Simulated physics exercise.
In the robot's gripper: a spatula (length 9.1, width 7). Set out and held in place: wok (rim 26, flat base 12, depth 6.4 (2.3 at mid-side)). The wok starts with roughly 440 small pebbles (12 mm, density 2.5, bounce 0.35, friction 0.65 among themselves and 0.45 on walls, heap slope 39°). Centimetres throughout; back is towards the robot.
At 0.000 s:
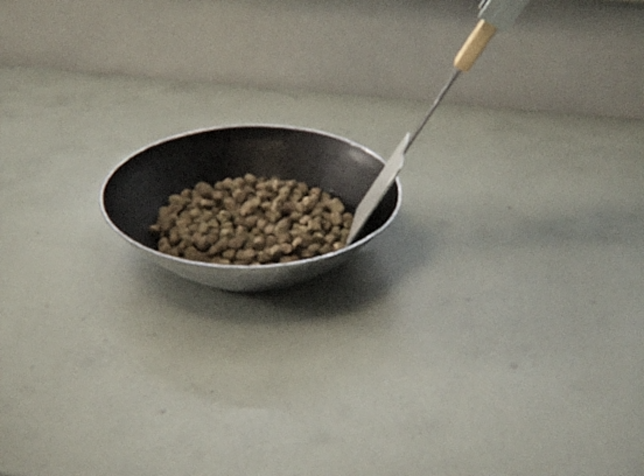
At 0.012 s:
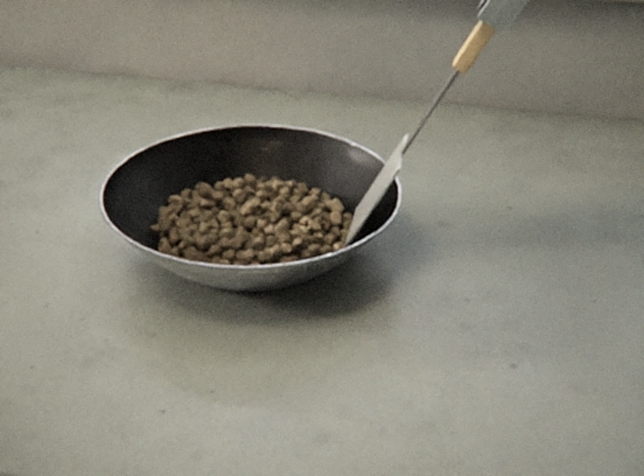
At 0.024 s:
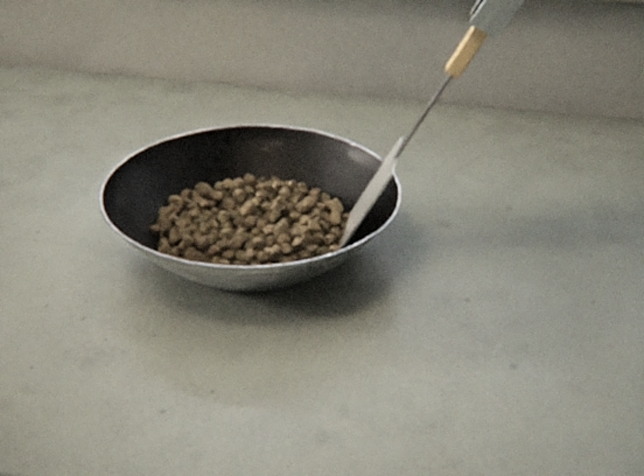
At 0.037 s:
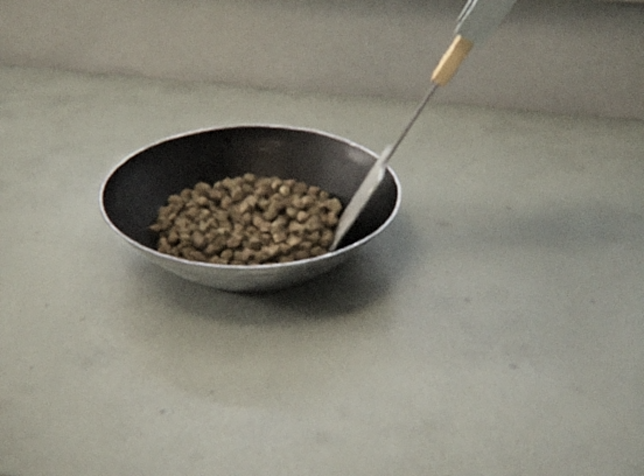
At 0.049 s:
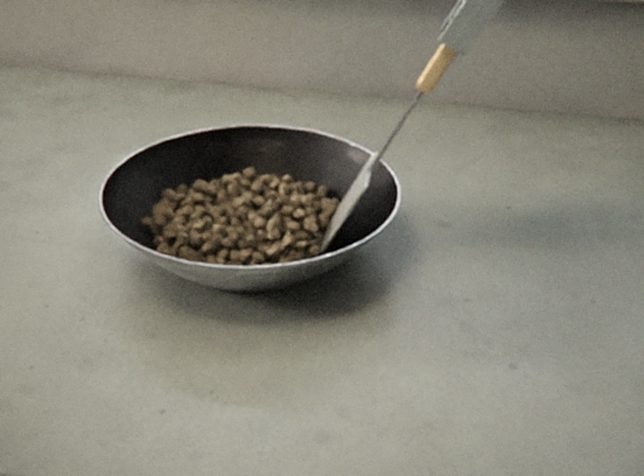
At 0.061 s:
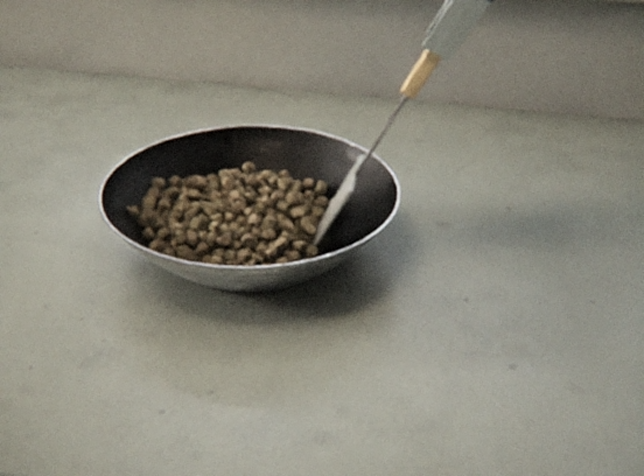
A robot gripper at the upper right holds a spatula with a pale blade, a thin shaft and a light wooden section, its tip inside a dark-lined wok of small brown pebbles on a grey-green surface, seen from slightly above. The spatula slides slowly left and a little downward, pushing the pebbles into a heap shifted toward the wok's left side. The wok and camera stay still.
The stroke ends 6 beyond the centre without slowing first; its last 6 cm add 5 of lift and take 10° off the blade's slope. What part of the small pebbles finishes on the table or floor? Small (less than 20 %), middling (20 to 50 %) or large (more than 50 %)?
Answer: Small; less than 20 % of the small pebbles finish on the table or floor.
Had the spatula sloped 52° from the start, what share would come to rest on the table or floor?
It would be near 15 per cent.
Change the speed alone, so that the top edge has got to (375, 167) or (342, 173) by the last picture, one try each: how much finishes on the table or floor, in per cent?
About 5 and 15 per cent.
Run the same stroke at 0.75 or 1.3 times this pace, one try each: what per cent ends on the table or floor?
About 10 and 20 per cent.
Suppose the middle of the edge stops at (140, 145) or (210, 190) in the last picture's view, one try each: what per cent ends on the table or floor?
About 45 and 5 per cent.
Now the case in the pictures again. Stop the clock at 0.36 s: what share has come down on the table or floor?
Some 5 per cent.
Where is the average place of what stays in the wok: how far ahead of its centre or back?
About 4.0 cm ahead.
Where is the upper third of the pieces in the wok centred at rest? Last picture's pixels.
Near (167, 196).
After 0.10 s, sloping 63°, highest piece 12 above the table; 442 in the wok, 1 on the blade or in flight.
After 0.14 s, sloping 59°, highest piece 23 above the table; 436 in the wok, 7 on the blade or in flight.
After 0.36 s, sloping 53°, highest piece 51 above the table; 384 in the wok, 21 on the table or floor, 38 on the blade or in flight.
After 1.41 s, sloping 53°, highest piece 7 above the table; 384 in the wok, 59 on the table or floor.
At rest, 384 in the wok, 59 on the table or floor. That is 13 % on the table or floor.
